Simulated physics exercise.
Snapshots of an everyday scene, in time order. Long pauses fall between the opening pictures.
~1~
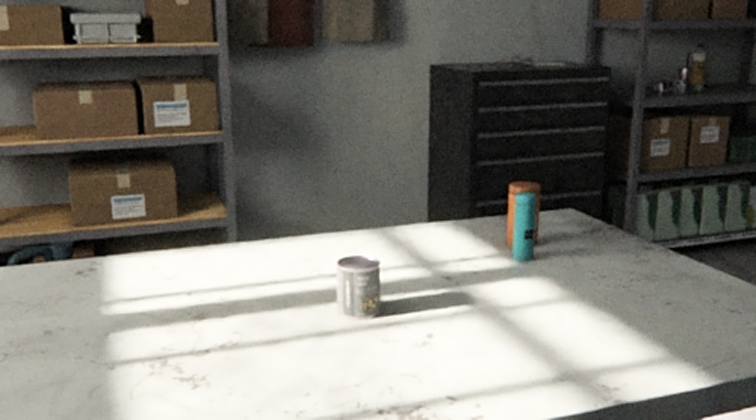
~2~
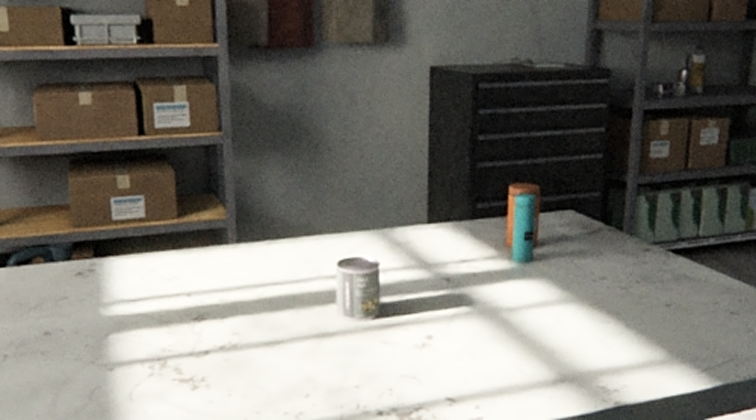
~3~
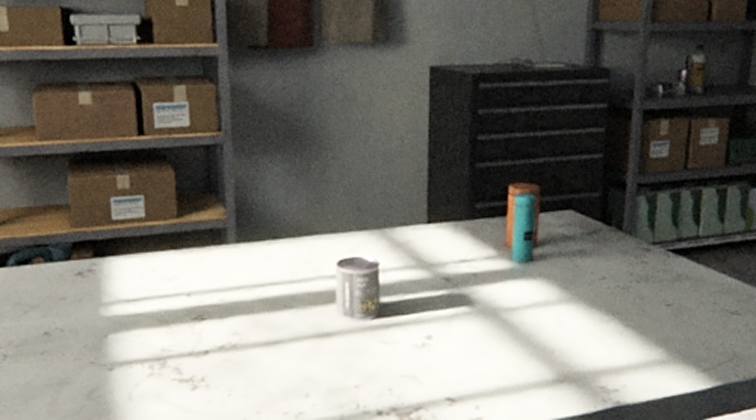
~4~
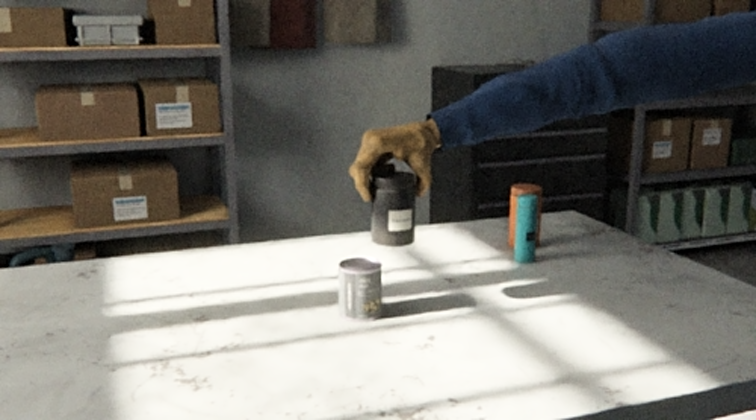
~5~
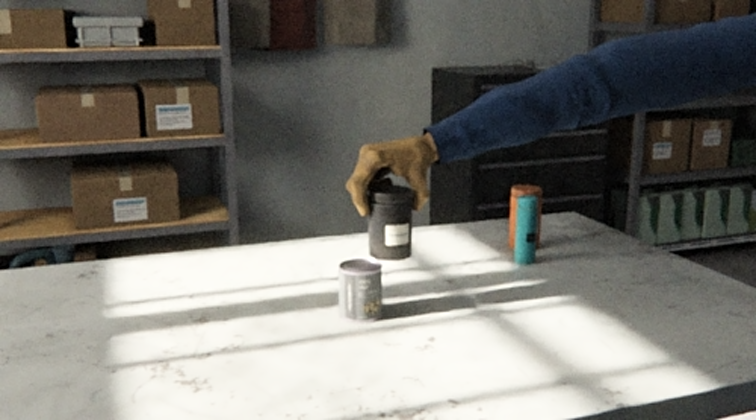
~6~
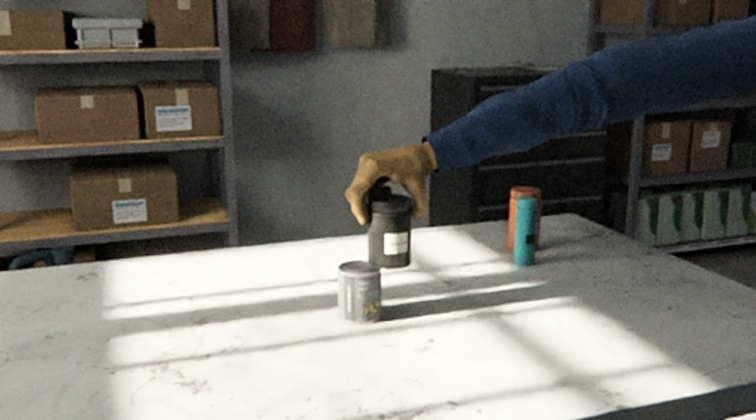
A storeroom with loaded shelves and a dark drawer cabinet is seen from slightly above a pale, scuffed table crossed by window light, the view holding nearly still. A grey tin stands near the middle, with a turquoise cylinder before an orange one to its right. A tan-gloved hand on a blue-sleeved arm, reaching from the right, lowers a black jar onto the table behind the tin, still gripping it.
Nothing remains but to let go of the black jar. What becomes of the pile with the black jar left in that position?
Insecure.
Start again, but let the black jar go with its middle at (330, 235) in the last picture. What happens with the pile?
It collapses.
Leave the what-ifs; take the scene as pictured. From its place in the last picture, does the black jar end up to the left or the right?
Toward the right-hand side.
Then, 0.40 s on from there, black jar now fallen.
Then, 0.90 s on from there, nothing new.
In the end, fallen, black jar; the other 3 unmoved. At the end, from the last picture's camera, black jar near (436, 290). The pile comes apart.
